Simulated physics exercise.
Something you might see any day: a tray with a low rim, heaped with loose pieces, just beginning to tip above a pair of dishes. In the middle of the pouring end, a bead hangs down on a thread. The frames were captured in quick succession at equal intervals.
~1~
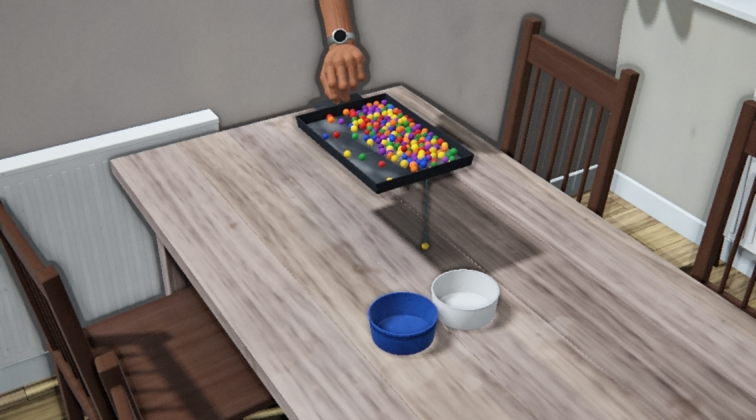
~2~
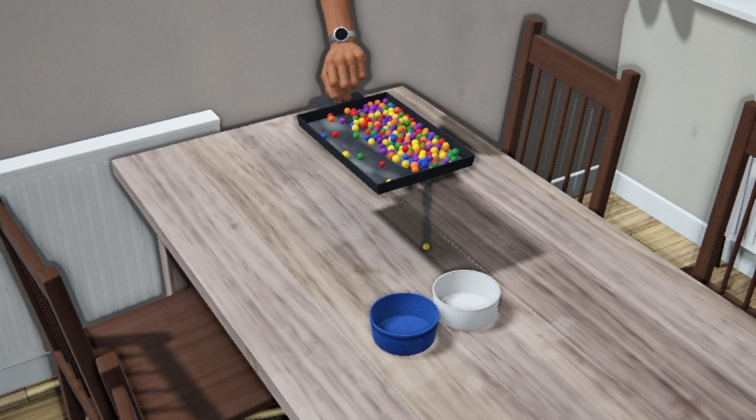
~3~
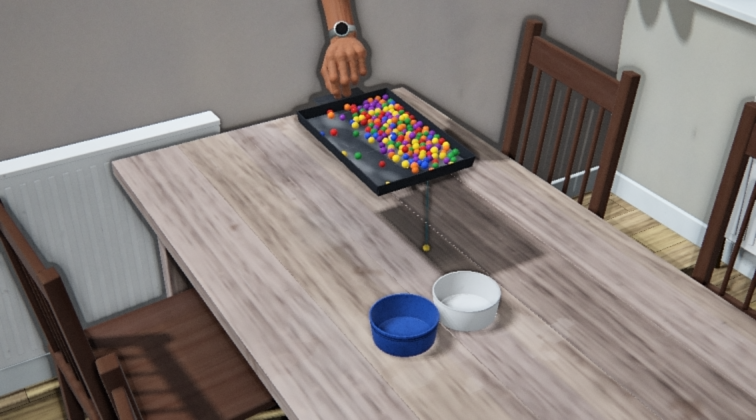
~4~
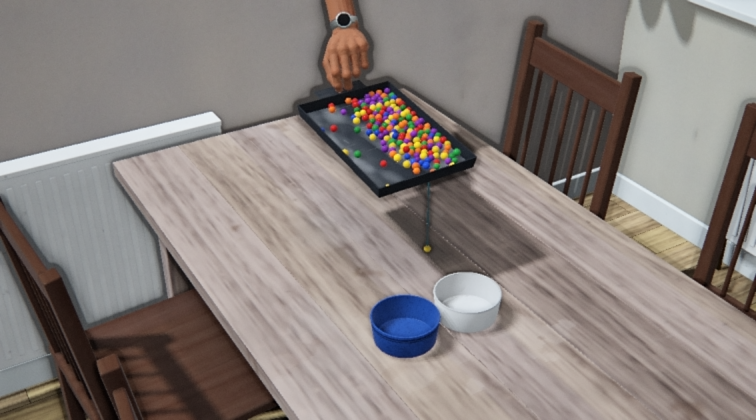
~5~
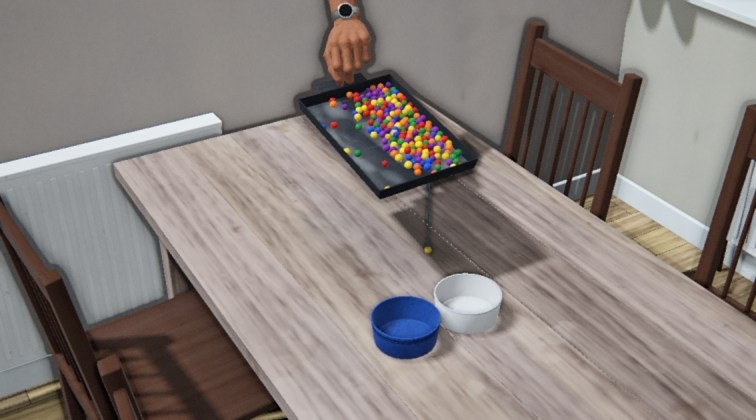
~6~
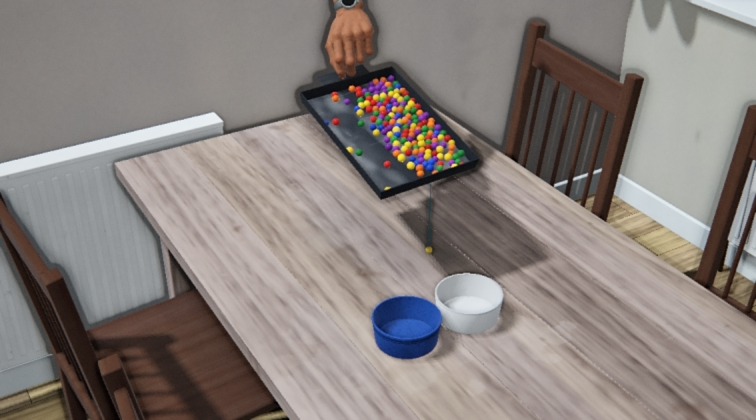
A hand slowly tilts a black tray of colourful beads above blue and white dishes.
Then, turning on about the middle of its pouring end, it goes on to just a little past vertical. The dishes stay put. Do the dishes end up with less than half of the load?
Yes, they get under half.
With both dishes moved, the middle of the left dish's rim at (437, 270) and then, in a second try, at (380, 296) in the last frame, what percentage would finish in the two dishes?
30 and 80 in a hundred.
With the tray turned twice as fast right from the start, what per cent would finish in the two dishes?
Around 20 percent.
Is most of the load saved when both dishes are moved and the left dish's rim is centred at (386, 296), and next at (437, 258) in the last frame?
The bulk of it and then Short of half.
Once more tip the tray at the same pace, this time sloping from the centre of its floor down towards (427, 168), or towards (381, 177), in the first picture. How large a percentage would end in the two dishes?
Around 10 percent for the first aim and around 0 percent for the second.
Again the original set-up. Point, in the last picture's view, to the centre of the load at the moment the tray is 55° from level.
Look around (418, 148) in the last picture.
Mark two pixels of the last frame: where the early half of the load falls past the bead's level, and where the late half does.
The first part passes (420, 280); everything after passes (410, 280).
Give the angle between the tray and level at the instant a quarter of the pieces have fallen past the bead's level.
About 85° of tilt.
Soon, tray tipped steeply; nearly all on the tray; a stray few in the right dish; a stray few outside both; a stray few in the air.
A while on, tray tipped right over; about a third on the tray; a small part in the left dish; a small part in the right dish; about a quarter outside both; about a quarter in the air.
Towards the end, tray tipped past a quarter turn; a small part in the left dish; a small part in the right dish; most outside both.
Finally, tray tipped past a quarter turn; a small part in the left dish; a small part in the right dish; most outside both.
